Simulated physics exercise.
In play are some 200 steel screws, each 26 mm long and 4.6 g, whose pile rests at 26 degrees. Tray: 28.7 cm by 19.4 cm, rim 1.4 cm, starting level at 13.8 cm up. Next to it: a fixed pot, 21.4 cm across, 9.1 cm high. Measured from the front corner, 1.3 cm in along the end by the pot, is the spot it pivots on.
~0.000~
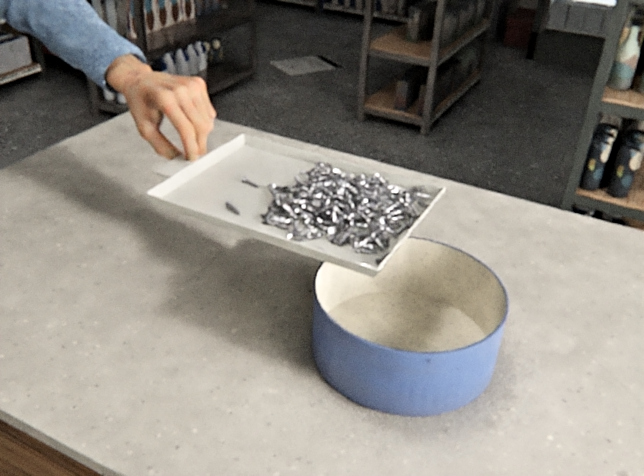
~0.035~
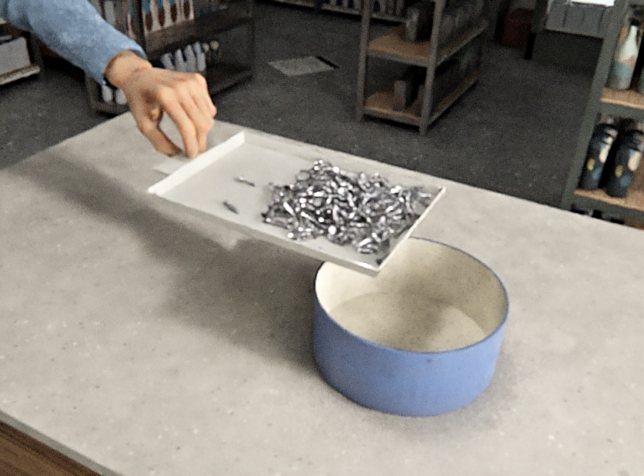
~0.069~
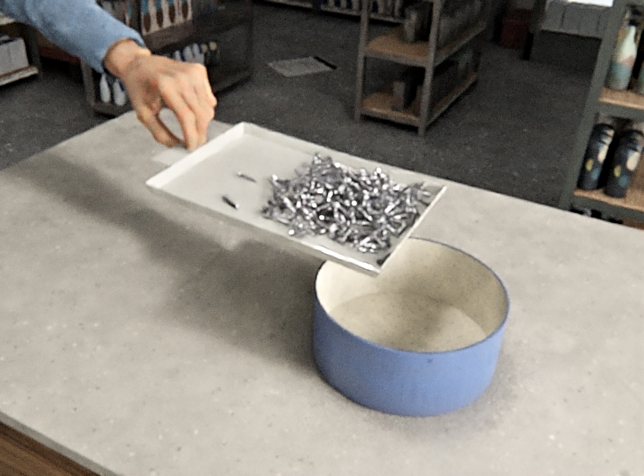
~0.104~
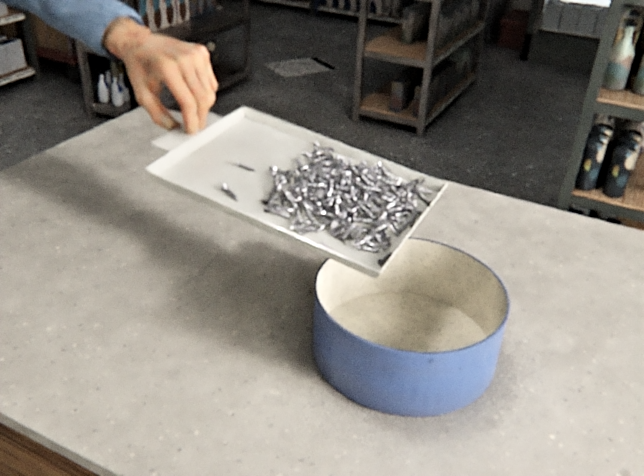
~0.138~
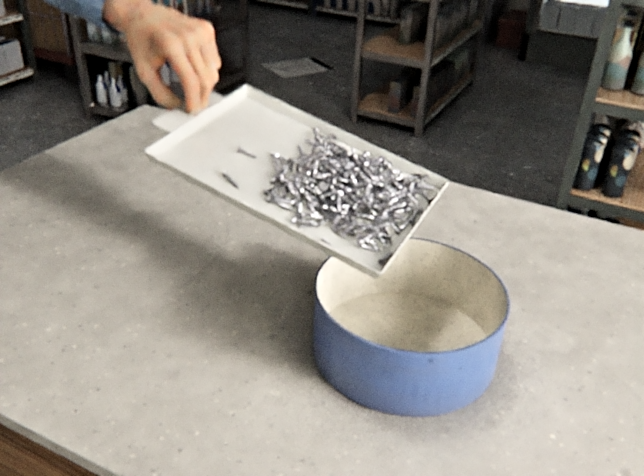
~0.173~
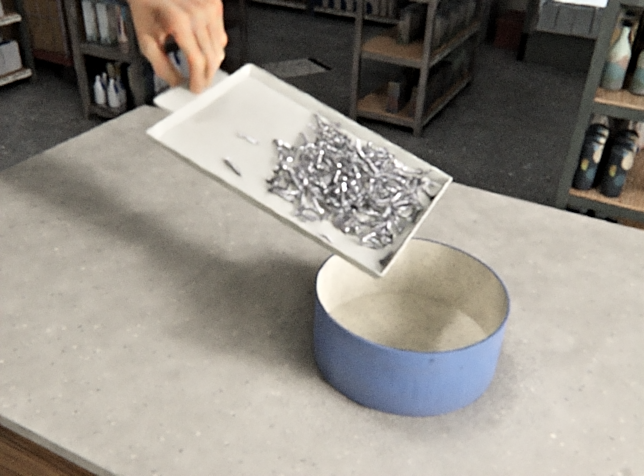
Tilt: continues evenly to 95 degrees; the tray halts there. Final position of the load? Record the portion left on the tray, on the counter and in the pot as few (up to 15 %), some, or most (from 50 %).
Result. Left on the tray: Few; counter: Few; pot: Most.
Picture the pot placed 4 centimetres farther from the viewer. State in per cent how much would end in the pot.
It would come to roughly 55 percent.
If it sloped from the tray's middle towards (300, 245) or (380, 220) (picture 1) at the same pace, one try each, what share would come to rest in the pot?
Estimate: Some 30 % and some 80 % respectively.
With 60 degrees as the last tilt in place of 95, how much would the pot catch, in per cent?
Roughly 85 percent.
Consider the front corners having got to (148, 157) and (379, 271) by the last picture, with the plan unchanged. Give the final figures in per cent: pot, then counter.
That works out as pot 60 and counter 40.
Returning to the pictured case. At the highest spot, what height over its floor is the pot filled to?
Height: Approx. 3.5 cm.
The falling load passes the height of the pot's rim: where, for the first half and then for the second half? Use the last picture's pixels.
First near (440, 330), later near (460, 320).
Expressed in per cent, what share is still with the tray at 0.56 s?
About 50%.
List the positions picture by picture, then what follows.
The first picture shows tray tilt 0 degrees, front corners at (152, 192) and (375, 266); middle of the pieces at (347, 207); pot at (410, 287).
The second picture shows tray tilt 1 degrees, front corners at (151, 190) and (376, 266); middle of the pieces at (347, 206).
The third picture shows tray tilt 3 degrees, front corners at (151, 182) and (377, 267), lowest corner right front; middle of the pieces at (348, 203).
The fourth picture shows tray tilt 8 degrees, front corners at (150, 169) and (378, 268), lowest corner right front; middle of the pieces at (349, 197).
The fifth picture shows tray tilt 13 degrees, front corners at (151, 151) and (379, 269), lowest corner right front; middle of the pieces at (351, 190).
The sixth picture shows tray tilt 19 degrees, front corners at (153, 132) and (381, 270), lowest corner right front; middle of the pieces at (353, 183); pot at (412, 288). The tray's pace is about 165 degrees a second.
After 0.40 s, tilt 57 degrees; the tray holds 100 %, the pot 0 %.
Then, at 0.56 s, tilt 84 degrees; the tray holds 50 %, the pot 20 %.
Then, at 0.84 s, tilt 95 degrees; the tray holds 0 %, the pot 95 %.
At rest (1.5 s), tray 0 %, counter 5 %, pot 95 %.
